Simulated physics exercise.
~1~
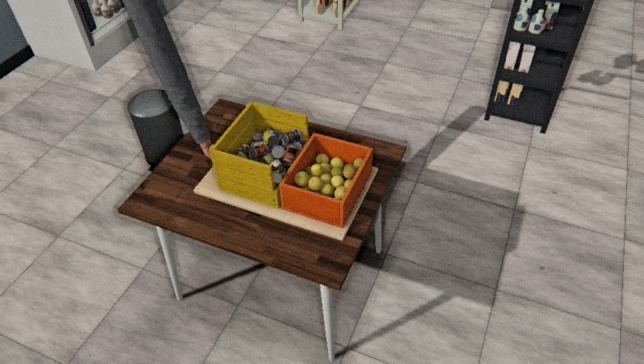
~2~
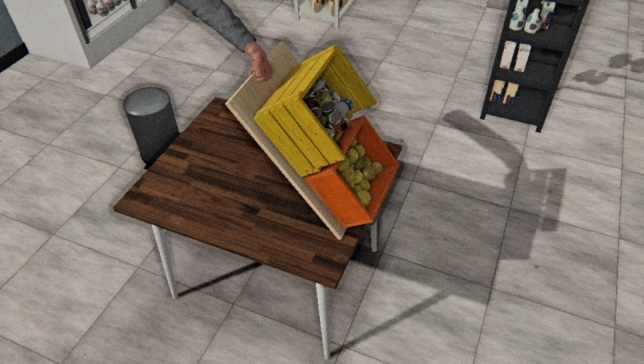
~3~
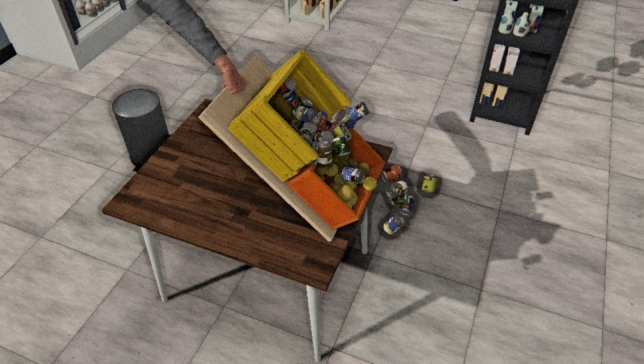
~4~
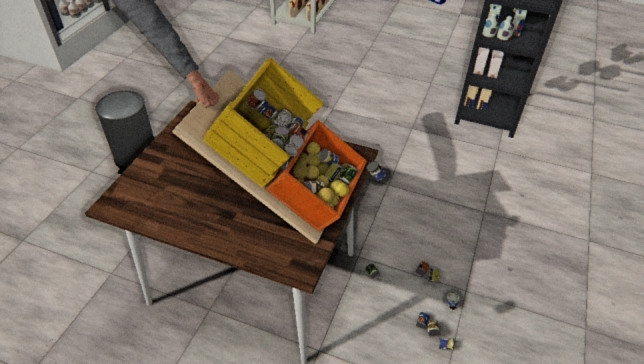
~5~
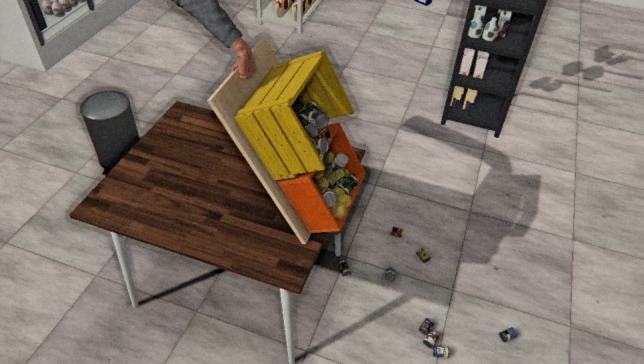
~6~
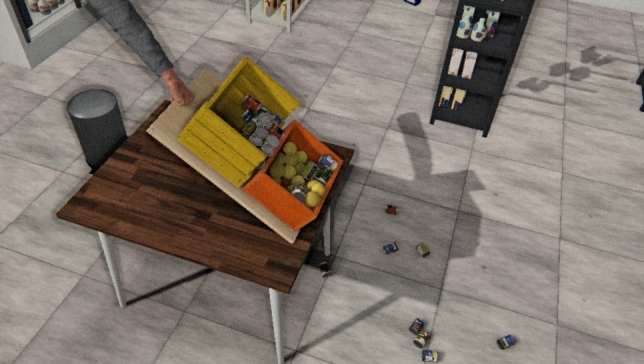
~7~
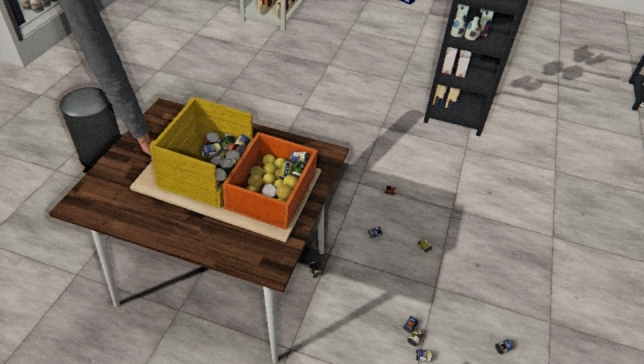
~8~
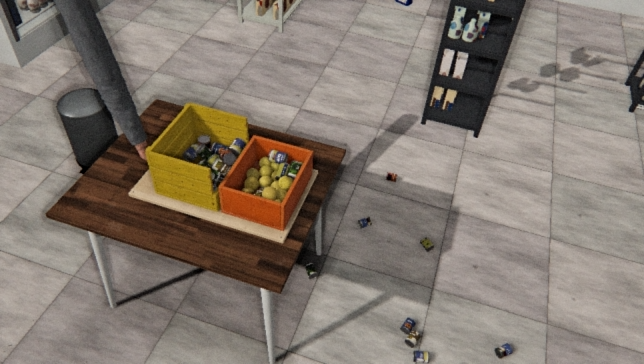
The video shows a hand tilting a board holding a yellow tote of small tins and an orange tote of yellow apples steeply to the right on a wooden table, partly lowering and raising it again, then setting it flat, with several tins left scattered on the tiled floor.
